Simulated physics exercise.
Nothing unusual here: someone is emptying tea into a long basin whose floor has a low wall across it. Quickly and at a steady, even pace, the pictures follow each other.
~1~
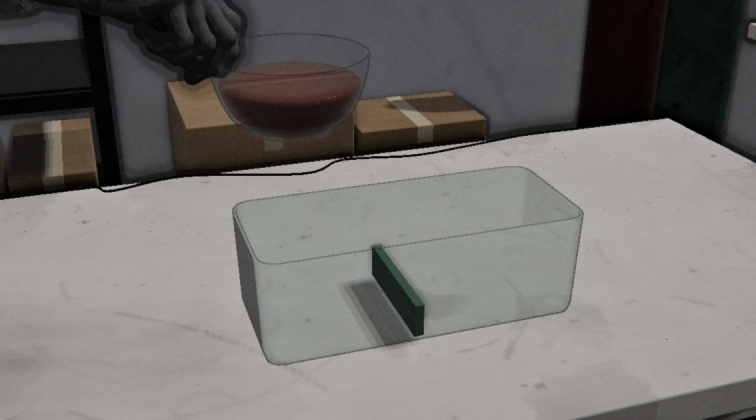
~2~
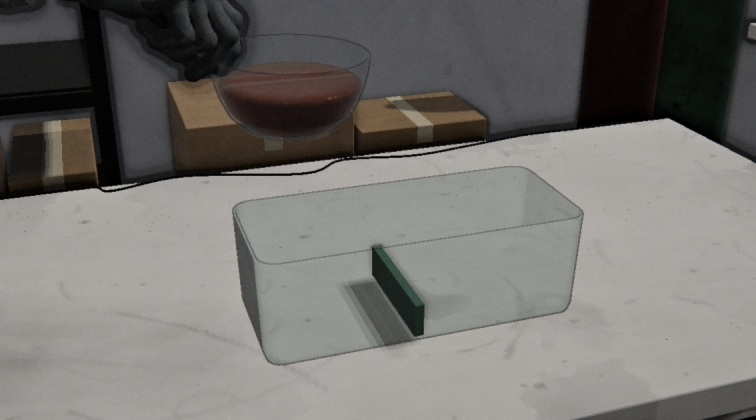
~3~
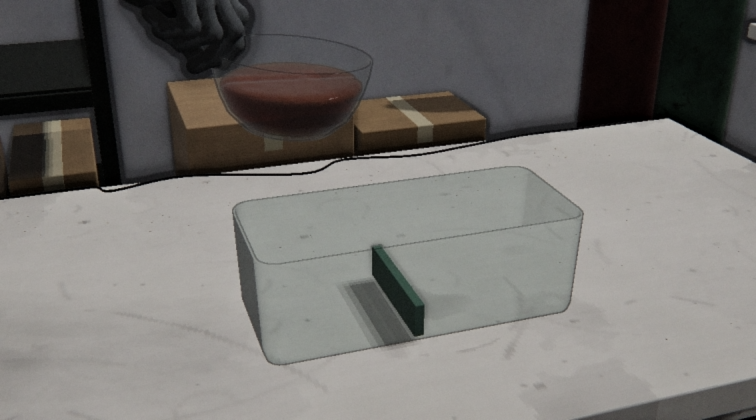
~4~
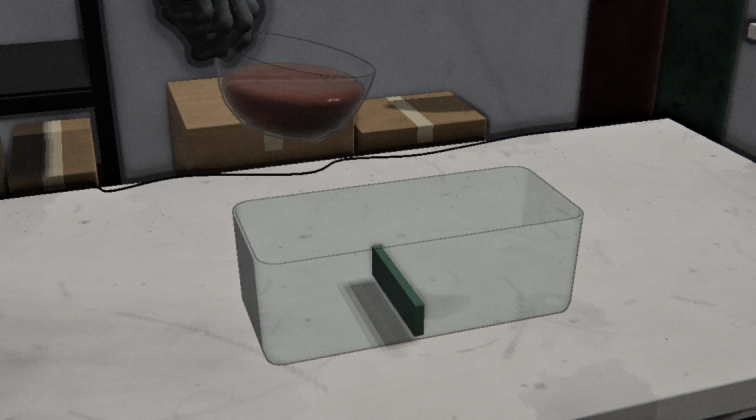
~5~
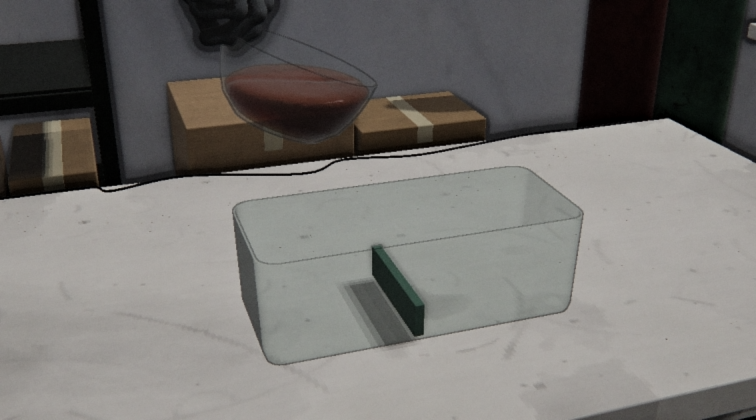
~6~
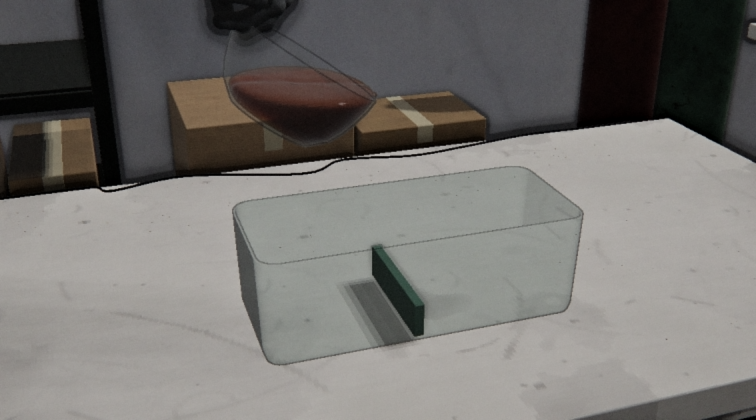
A dark gloved hand at the upper left holds a clear glass bowl of reddish-brown tea above a pale, scuffed tabletop, seen from slightly above by a still camera. On the table sits an empty, clear long basin with a low green wall across its floor, with taped cardboard boxes behind. The hand tilts the bowl rightward, slowly then more steeply, and the tea shifts toward its lowering right rim.
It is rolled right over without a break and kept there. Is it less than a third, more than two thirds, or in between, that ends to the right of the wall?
I expect the share right of the wall to be at least a third but at most two thirds.
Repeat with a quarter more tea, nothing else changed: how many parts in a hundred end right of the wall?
It should come out close to 65 per cent.
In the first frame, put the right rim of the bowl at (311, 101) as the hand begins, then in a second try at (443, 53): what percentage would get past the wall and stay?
The first gives 15 %, the second 90 %.
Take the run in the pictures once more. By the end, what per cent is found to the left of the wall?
Close to 40 percent.
A moment on, the bowl is tipped right over and 13 per cent is still to pour, 6 is left of the wall and 37 right of it.
Next, the bowl is tipped right over and 0 per cent is still to pour, 40 is left of the wall and 57 right of it.
Then the bowl is tipped right over and 0 per cent is still to pour, 41 is left of the wall and 57 right of it.
Later the bowl is tipped right over and 0 per cent is still to pour, 41 is left of the wall and 57 right of it.
In the end 41 per cent lies left of the wall, 57 right of it and 2 outside.
